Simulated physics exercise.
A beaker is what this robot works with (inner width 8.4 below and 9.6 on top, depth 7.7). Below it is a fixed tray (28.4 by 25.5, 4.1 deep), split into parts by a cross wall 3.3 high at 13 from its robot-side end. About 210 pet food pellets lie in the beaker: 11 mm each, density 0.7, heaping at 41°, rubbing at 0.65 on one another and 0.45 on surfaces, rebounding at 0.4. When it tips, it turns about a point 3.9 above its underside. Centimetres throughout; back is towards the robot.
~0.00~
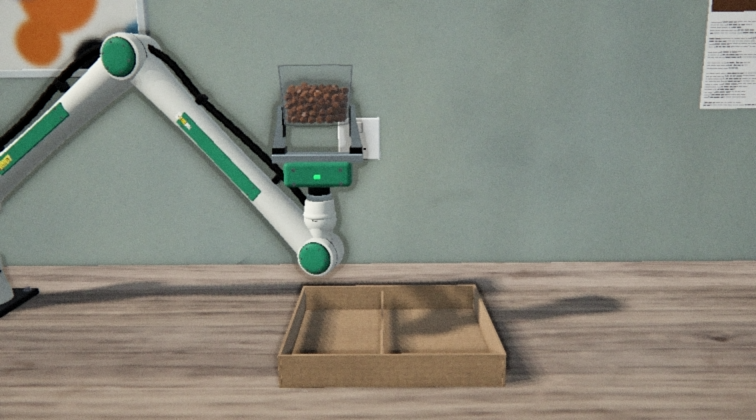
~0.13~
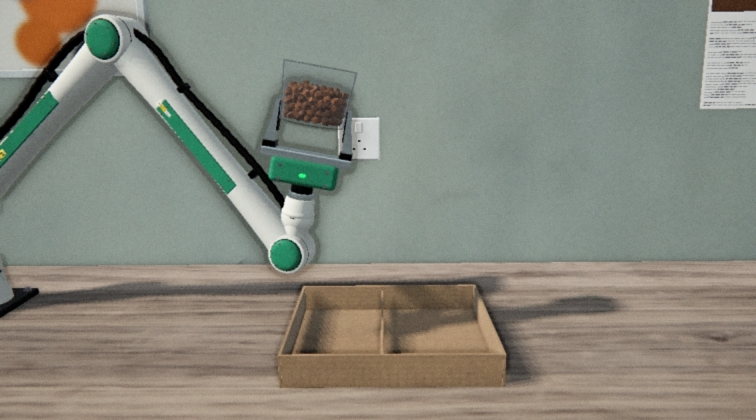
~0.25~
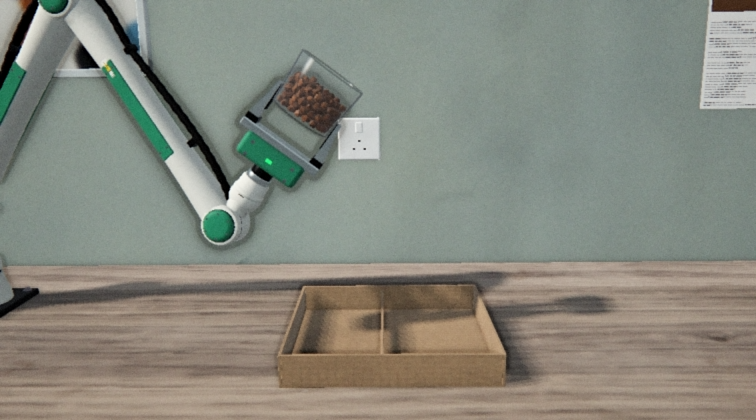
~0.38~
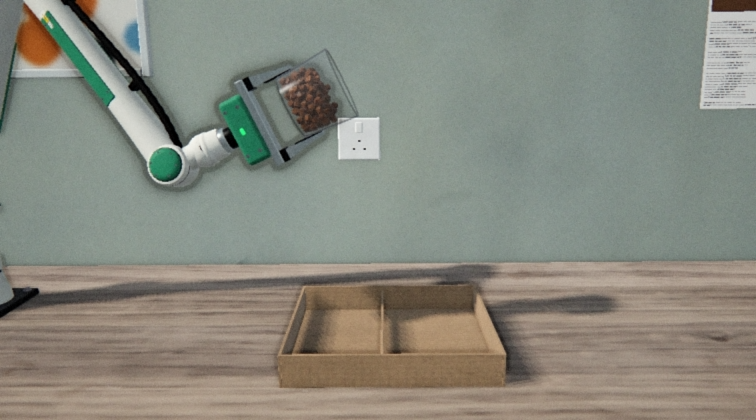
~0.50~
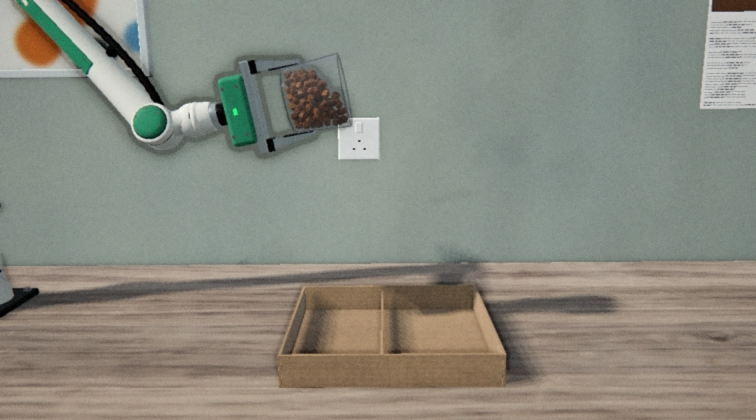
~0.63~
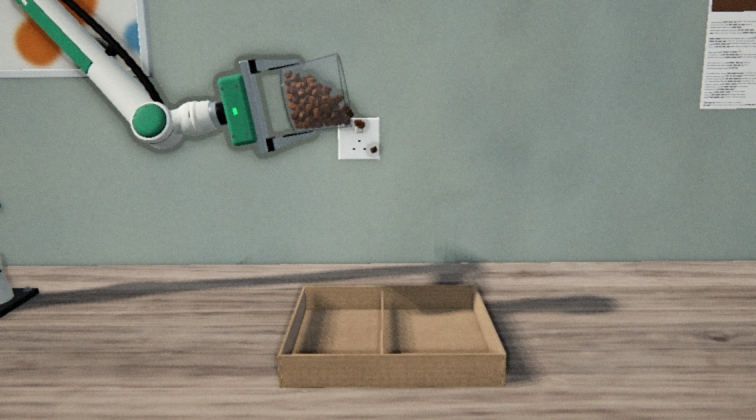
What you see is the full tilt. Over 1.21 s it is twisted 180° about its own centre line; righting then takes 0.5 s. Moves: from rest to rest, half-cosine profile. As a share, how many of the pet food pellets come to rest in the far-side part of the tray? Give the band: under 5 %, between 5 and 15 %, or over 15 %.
The share is over 15 %.
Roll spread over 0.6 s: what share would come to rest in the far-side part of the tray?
It would come to close to 15 per cent.
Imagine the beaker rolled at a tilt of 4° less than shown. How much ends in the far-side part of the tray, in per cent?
10 %.
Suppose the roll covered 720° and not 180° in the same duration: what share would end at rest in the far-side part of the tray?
Share: Close to 30 %.
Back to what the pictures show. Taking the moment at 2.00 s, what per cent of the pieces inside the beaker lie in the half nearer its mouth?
Roughly 35 %.
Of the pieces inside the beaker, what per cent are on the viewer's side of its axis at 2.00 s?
Roughly 35 per cent.
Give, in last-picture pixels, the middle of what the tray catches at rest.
Near (418, 331).
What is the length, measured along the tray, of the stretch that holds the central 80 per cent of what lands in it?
It spans something like 18 centimetres, give or take.
After 1.31 s, tipped 80°, highest piece 40 above the table; 191 in the beaker, 11 in the far-side part, 1 in the robot-side part, 8 in flight or on a rim.
After 2.00 s, tipped 62°, highest piece 38 above the table; 154 in the beaker, 40 in the far-side part, 11 in the robot-side part, 6 in flight or on a rim.
After 2.54 s, upright, highest piece 40 above the table; 154 in the beaker, 47 in the far-side part, 10 in the robot-side part.
After 3.24 s, upright, highest piece 40 above the table; 154 in the beaker, 47 in the far-side part, 10 in the robot-side part.
In the end, 154 in the beaker, 47 in the far-side part, 10 in the robot-side part. That is 22 % in the far-side part of the tray.
